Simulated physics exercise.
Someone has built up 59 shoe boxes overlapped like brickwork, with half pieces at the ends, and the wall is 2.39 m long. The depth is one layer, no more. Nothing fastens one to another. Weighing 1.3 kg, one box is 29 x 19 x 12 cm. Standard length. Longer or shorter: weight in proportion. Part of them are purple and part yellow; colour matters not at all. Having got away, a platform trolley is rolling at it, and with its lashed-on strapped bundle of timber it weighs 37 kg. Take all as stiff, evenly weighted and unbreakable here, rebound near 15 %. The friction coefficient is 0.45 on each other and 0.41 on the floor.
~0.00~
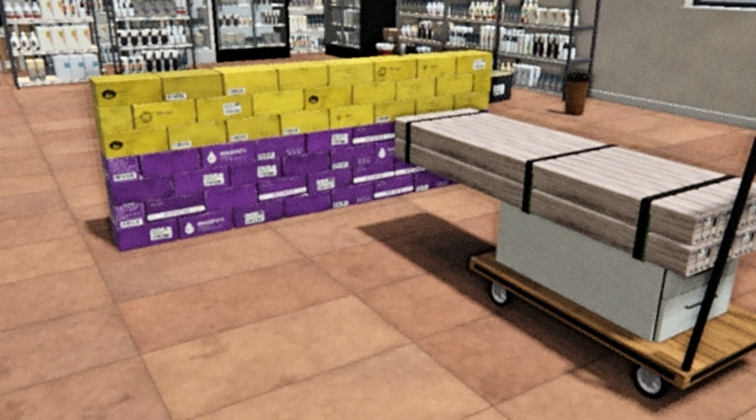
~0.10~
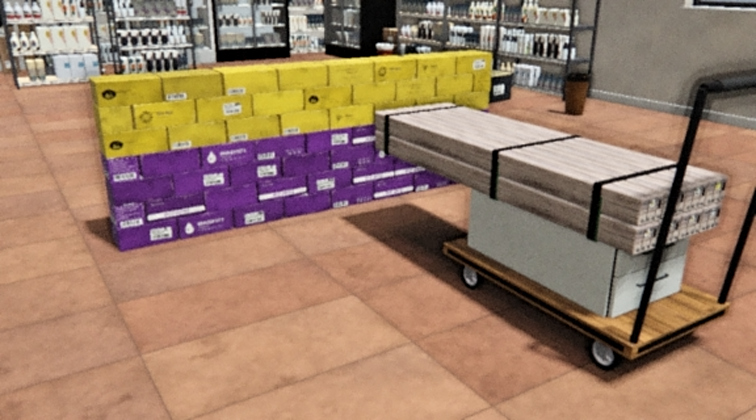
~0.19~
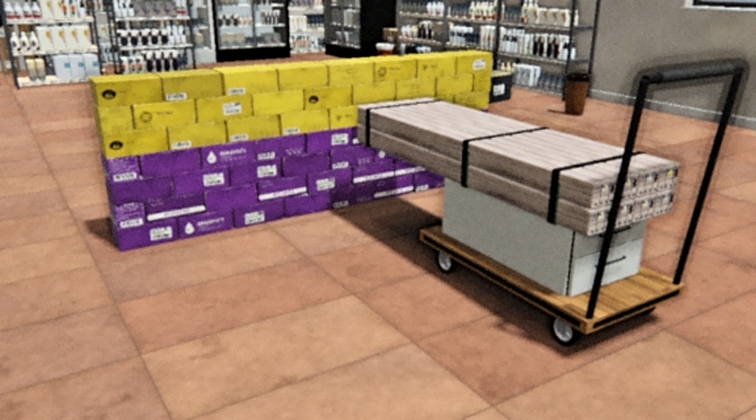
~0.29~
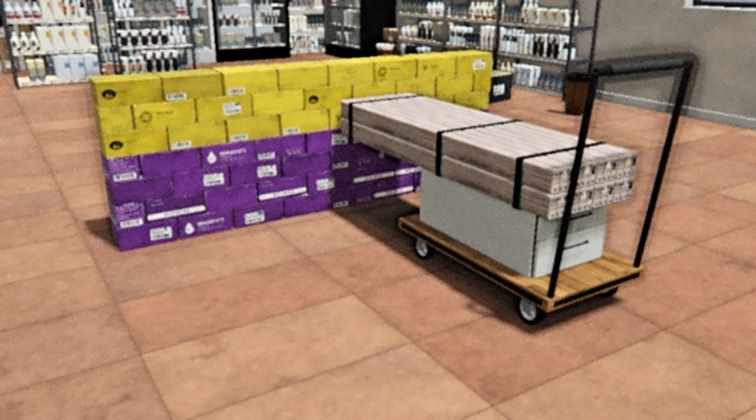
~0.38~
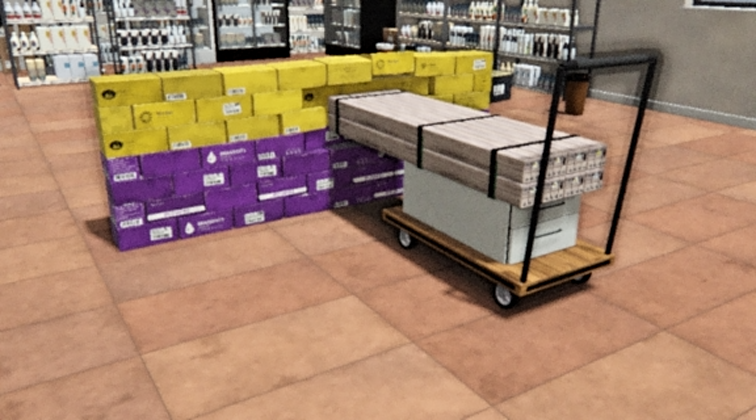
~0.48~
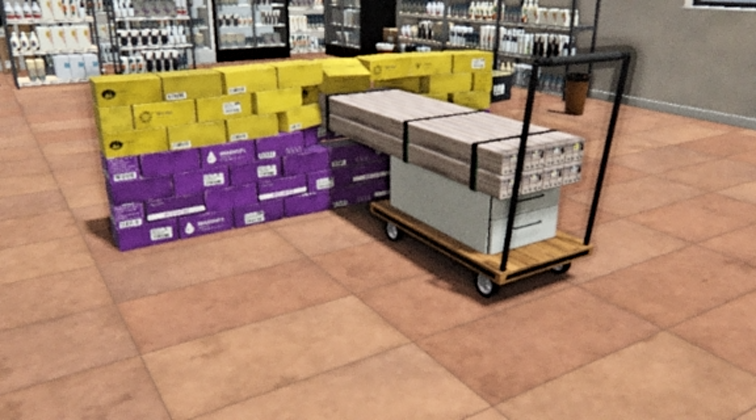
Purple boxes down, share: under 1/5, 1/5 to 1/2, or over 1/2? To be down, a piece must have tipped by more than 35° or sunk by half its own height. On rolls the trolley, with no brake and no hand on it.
Under 1/5.
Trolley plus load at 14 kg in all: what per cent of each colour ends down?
Down by colour: Purple 20, yellow 70 per cent.
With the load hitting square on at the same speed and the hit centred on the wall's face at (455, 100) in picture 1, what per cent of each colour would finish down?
Down at the end: Purple 10 percent, yellow 40 percent.
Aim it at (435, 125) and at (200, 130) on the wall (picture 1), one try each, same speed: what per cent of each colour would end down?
Purple 30 then 20, yellow 60 then 40 per cent.
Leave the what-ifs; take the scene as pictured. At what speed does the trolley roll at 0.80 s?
1.0 m/s.
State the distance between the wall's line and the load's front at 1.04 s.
Measured: Approx. 75 cm.
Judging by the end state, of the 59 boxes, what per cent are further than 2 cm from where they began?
Fraction: 50 %.
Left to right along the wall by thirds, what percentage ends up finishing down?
Per cent by third - left: 0; middle: 50; right: 40.
After 0.60 s, load 35 cm past the wall's line, still rolling; 1 of the 34 purple boxes down (5 of 59 in all colours); top purple box 10 mm from its place; top yellow box 8° from how it stood.
After 0.80 s, load 56 cm past the wall's line, still rolling; 4 of the 34 purple boxes down (15 of 59 in all colours); top purple box 10 mm from its place; top yellow box 36° from how it stood, 41 mm lower.
After 1.04 s, load 76 cm past the wall's line, still rolling; 4 of the 34 purple boxes down (19 of 59 in all colours); top purple box 17 mm from its place; top yellow box 62° from how it stood, 43 cm lower.
After 1.36 s, load 86 cm past the wall's line, still rolling; 4 of the 34 purple boxes down (19 of 59 in all colours); top purple box 32 mm from its place; top yellow box upside down.
In the end (2.2 s), load 87 cm past the wall's line, stopped; 4 of the 34 purple boxes down (19 of 59 in all colours); top purple box 32 mm from its place; top yellow box upside down. That is 12 per cent. From the last view, middles, top purple box near (274, 142), top yellow box near (371, 134).
